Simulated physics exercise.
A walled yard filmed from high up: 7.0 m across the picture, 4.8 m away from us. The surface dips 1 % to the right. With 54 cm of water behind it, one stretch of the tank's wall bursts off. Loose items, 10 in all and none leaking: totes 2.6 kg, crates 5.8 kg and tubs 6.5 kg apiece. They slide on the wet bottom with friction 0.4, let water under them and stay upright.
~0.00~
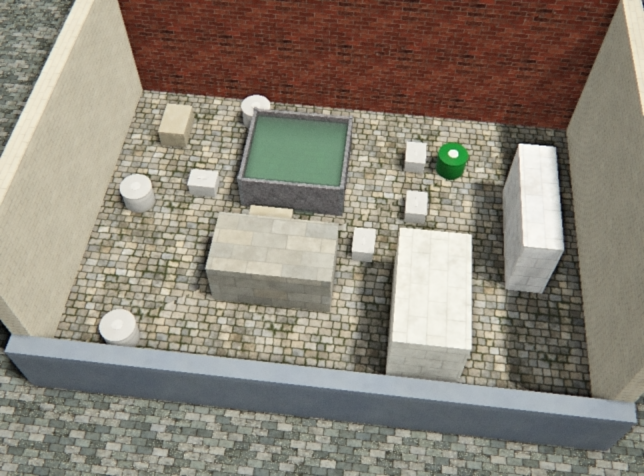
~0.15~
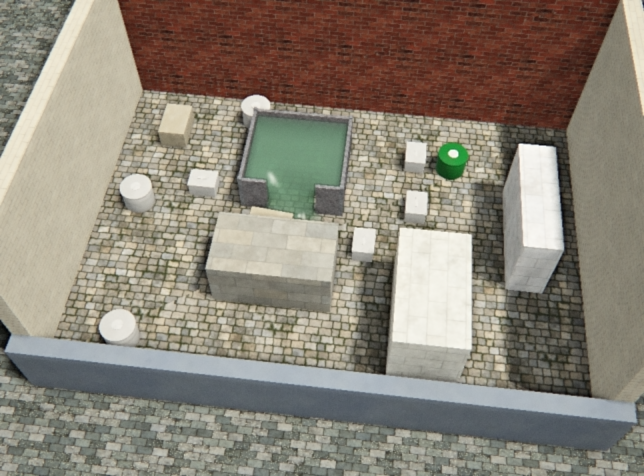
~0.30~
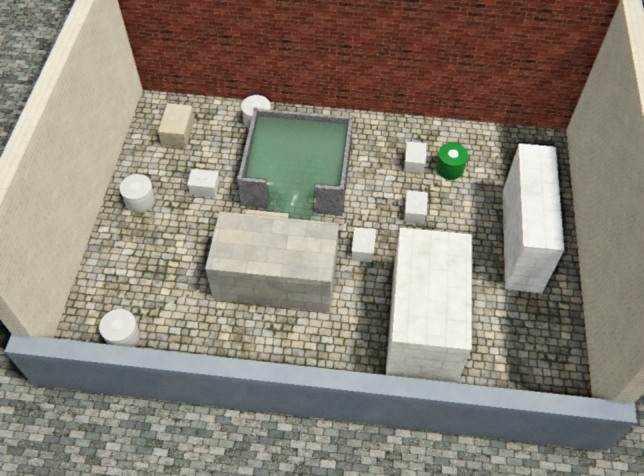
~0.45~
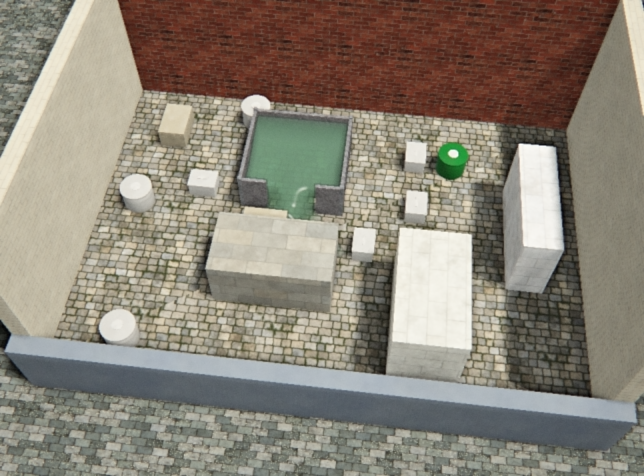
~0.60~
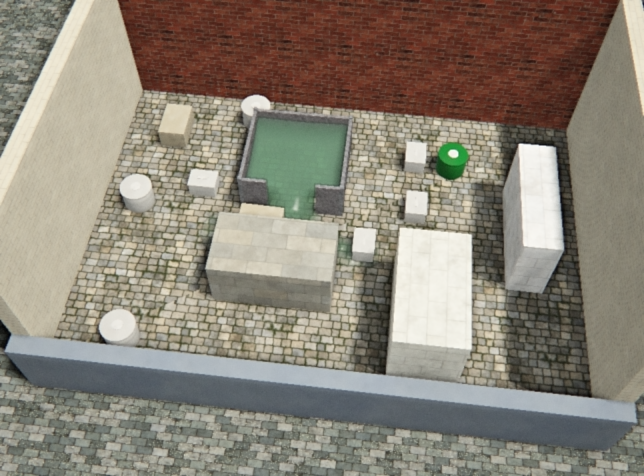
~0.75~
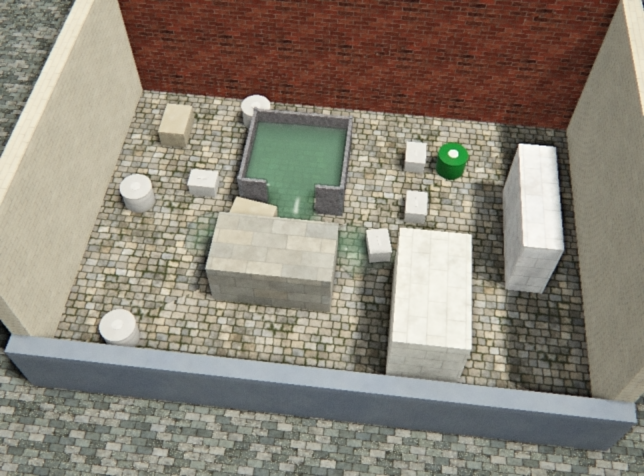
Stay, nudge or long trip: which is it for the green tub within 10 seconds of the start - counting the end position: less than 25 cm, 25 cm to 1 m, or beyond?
Green tub slides a little.
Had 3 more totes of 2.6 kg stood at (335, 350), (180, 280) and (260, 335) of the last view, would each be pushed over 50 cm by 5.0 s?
In turn: Under, under, under.
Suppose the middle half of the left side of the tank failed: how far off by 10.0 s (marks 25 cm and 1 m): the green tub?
Then the green tub holds its place.
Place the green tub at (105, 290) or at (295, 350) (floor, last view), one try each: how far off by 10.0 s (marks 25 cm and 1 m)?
In turn: It moves a short way; it stays put.
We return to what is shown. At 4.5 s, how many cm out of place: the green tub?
Roughly 60 cm by then.
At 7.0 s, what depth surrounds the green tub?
About 4 cm.
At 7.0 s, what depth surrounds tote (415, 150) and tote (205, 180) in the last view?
About 4 and 4 cm.
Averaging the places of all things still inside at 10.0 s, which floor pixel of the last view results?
Around (368, 212).
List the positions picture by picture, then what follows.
In the first picture, the green tub at (453, 154), on the bottom; 1.9 m2 under water; 0 of 10 have shifted.
In the second picture, the green tub at (453, 154), on the bottom; water covers 2.2 m2; 0 of 10 have shifted.
In the third picture, the green tub at (453, 154), on the bottom; water covers 2.6 m2; 1 of 10 have shifted.
In the fourth picture, the green tub at (453, 154), on the bottom; water covers 2.8 m2; 1 of 10 have shifted.
In the fifth picture, the green tub at (453, 154) rests on the ground; 3.1 m2 under water; 1 of 10 have shifted.
In the sixth picture, the green tub at (453, 154) rests on the ground; water covers 3.5 m2; 2 of 10 have shifted.
After 2.0 s the green tub is near (454, 153), 0.0 m from its start, aground; 3 afloat.
After 4.5 s the green tub is near (463, 127), 0.6 m from its start, aground; 6 afloat.
After 7.0 s the green tub is near (459, 122), 0.7 m from its start, aground; 7 afloat.
After 10.0 s the green tub is near (483, 130), 0.7 m from its start, afloat; 7 afloat.
